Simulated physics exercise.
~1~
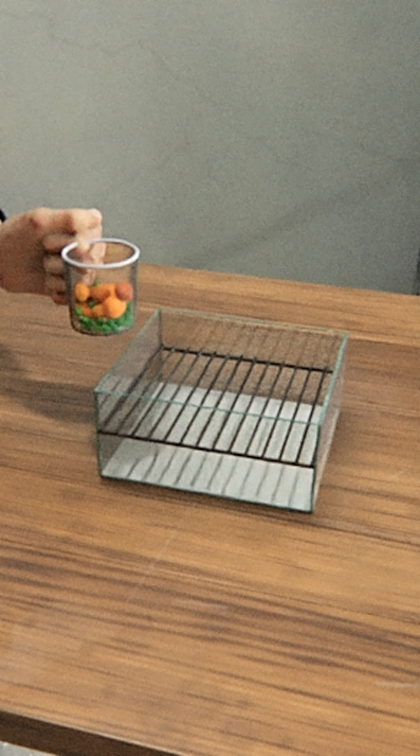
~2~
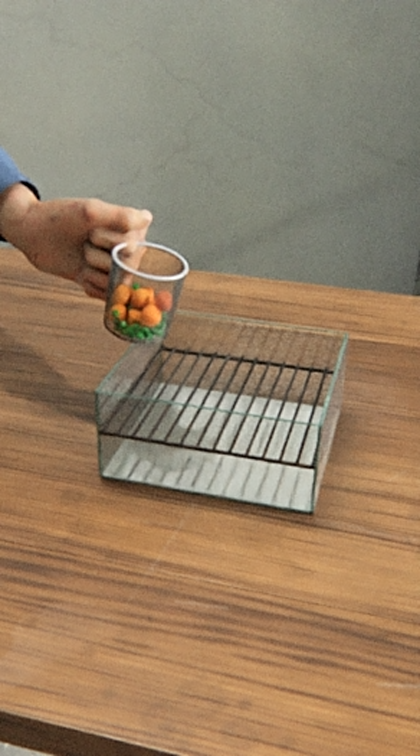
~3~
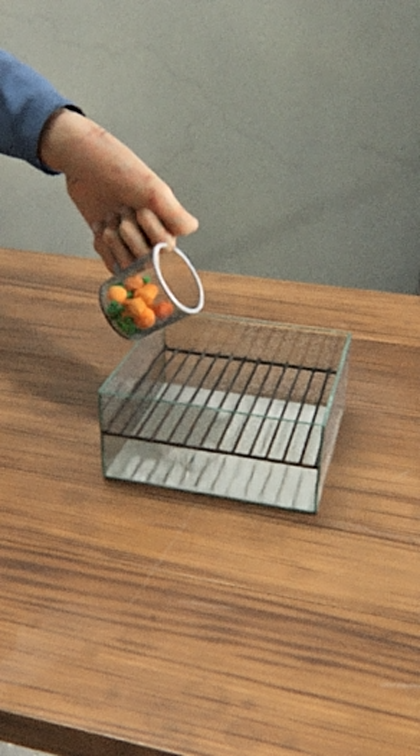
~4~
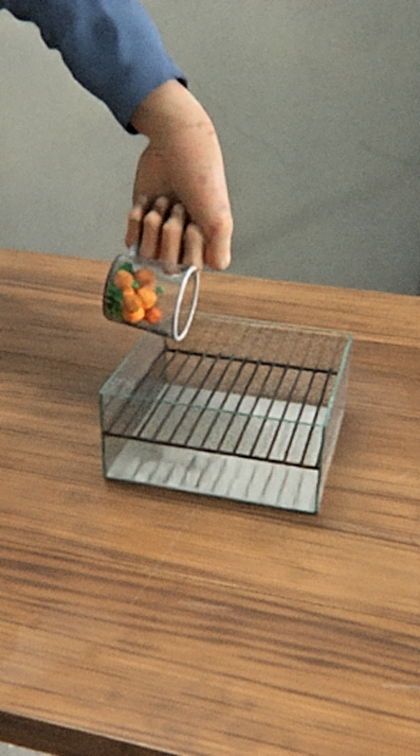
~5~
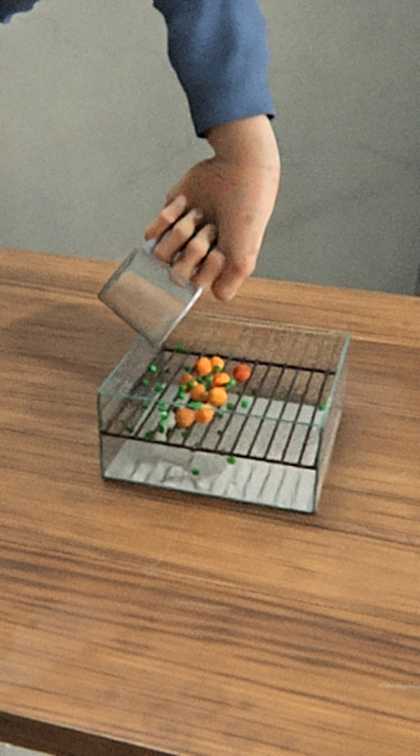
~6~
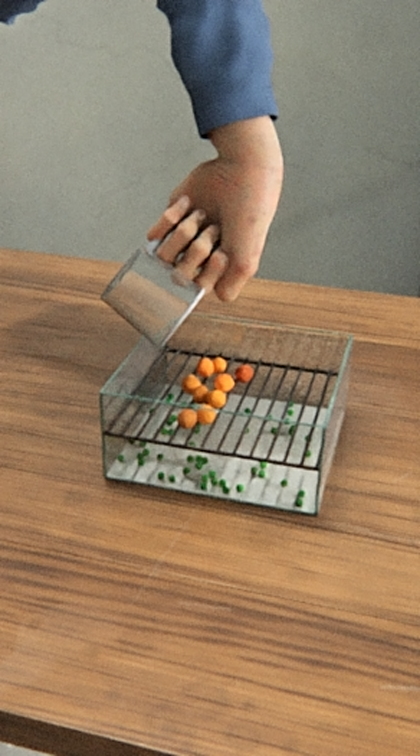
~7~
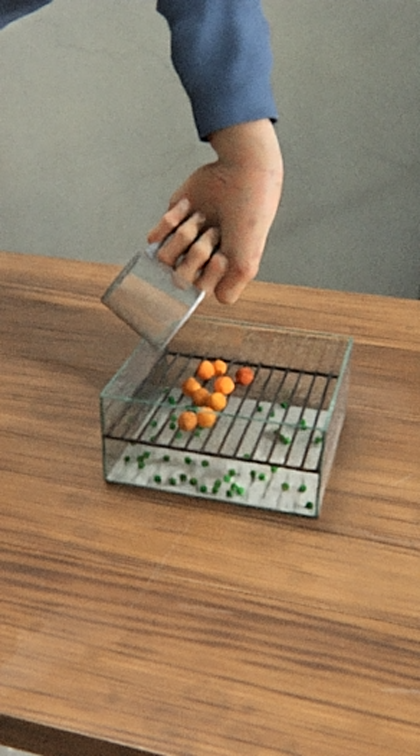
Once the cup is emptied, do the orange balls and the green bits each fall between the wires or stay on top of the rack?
The green bits fall between the wires to the bottom of the glass box. The orange balls stay on top of the rack.
